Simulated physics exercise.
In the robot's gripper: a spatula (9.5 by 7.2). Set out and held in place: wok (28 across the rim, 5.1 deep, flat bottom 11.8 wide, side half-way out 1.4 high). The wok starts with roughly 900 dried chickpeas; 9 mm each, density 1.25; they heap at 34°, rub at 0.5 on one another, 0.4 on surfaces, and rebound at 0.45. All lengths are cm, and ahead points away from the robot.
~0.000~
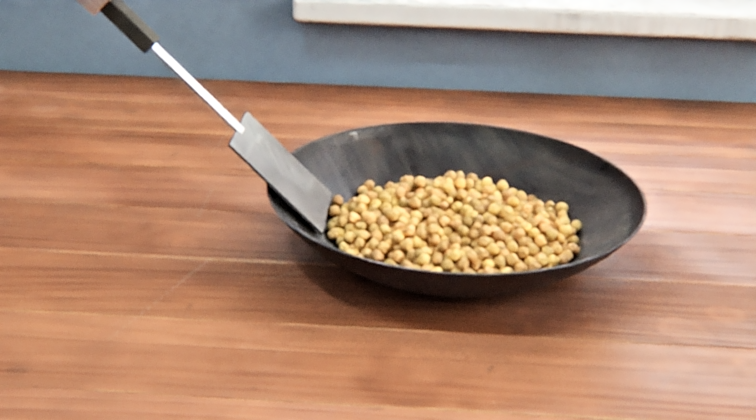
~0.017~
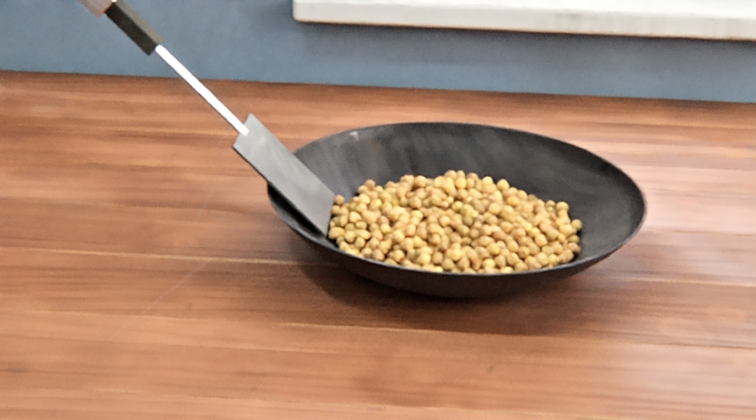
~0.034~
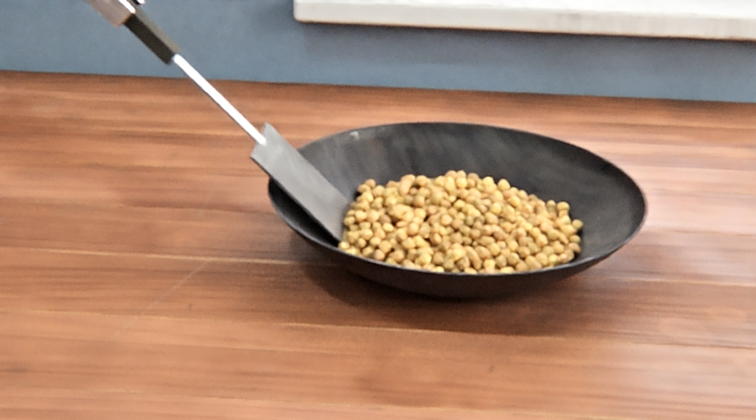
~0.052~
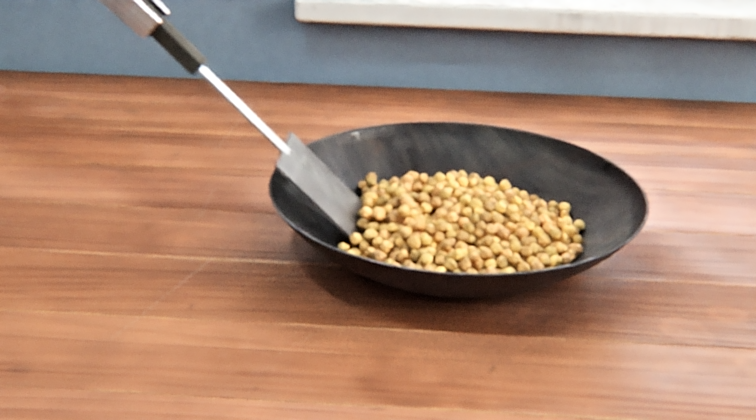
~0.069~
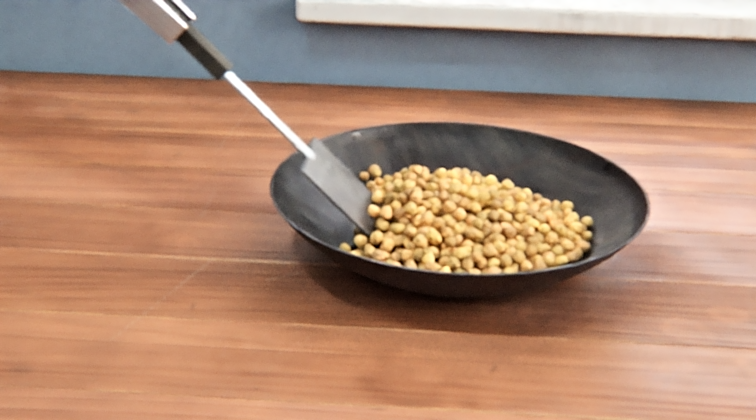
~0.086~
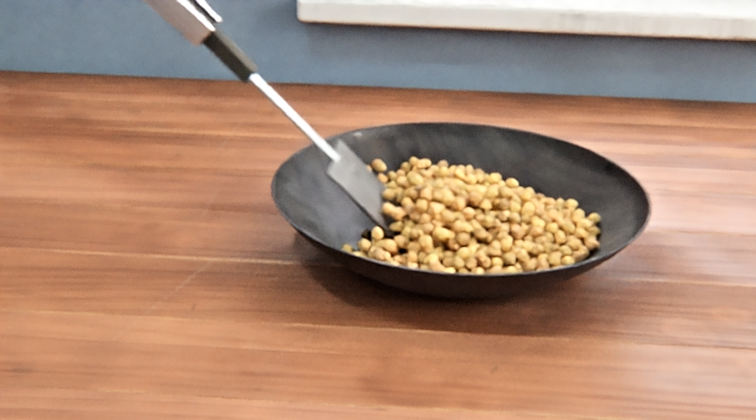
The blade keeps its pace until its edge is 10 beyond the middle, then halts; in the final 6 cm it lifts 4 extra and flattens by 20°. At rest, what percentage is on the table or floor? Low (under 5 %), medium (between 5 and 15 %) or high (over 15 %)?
Answer: High; over 15 % of the dried chickpeas finish on the table or floor.
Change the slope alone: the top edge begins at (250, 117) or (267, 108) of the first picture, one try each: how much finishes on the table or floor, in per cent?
About 25 and 25 per cent.
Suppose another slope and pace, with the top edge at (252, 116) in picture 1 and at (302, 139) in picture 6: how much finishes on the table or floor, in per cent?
About 10 per cent.
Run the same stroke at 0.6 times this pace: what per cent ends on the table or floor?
About 15 per cent.
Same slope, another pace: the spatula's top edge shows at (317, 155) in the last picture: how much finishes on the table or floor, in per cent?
Some 20 per cent.
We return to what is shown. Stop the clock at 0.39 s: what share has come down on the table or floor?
Some 10 per cent.
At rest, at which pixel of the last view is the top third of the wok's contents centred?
At about (547, 213).
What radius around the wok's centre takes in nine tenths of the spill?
Some 60 cm.
After 0.13 s, sloping 45°, highest piece 6 above the table; 900 in the wok.
After 0.17 s, sloping 39°, highest piece 7 above the table; 900 in the wok.
After 0.39 s, sloping 25°, highest piece 13 above the table; 686 in the wok, 75 on the table or floor, 139 on the blade or in flight.
After 1.44 s, sloping 25°, highest piece 5 above the table; 686 in the wok, 214 on the table or floor.
In the end, 686 in the wok, 214 on the table or floor. That is 24 % on the table or floor.
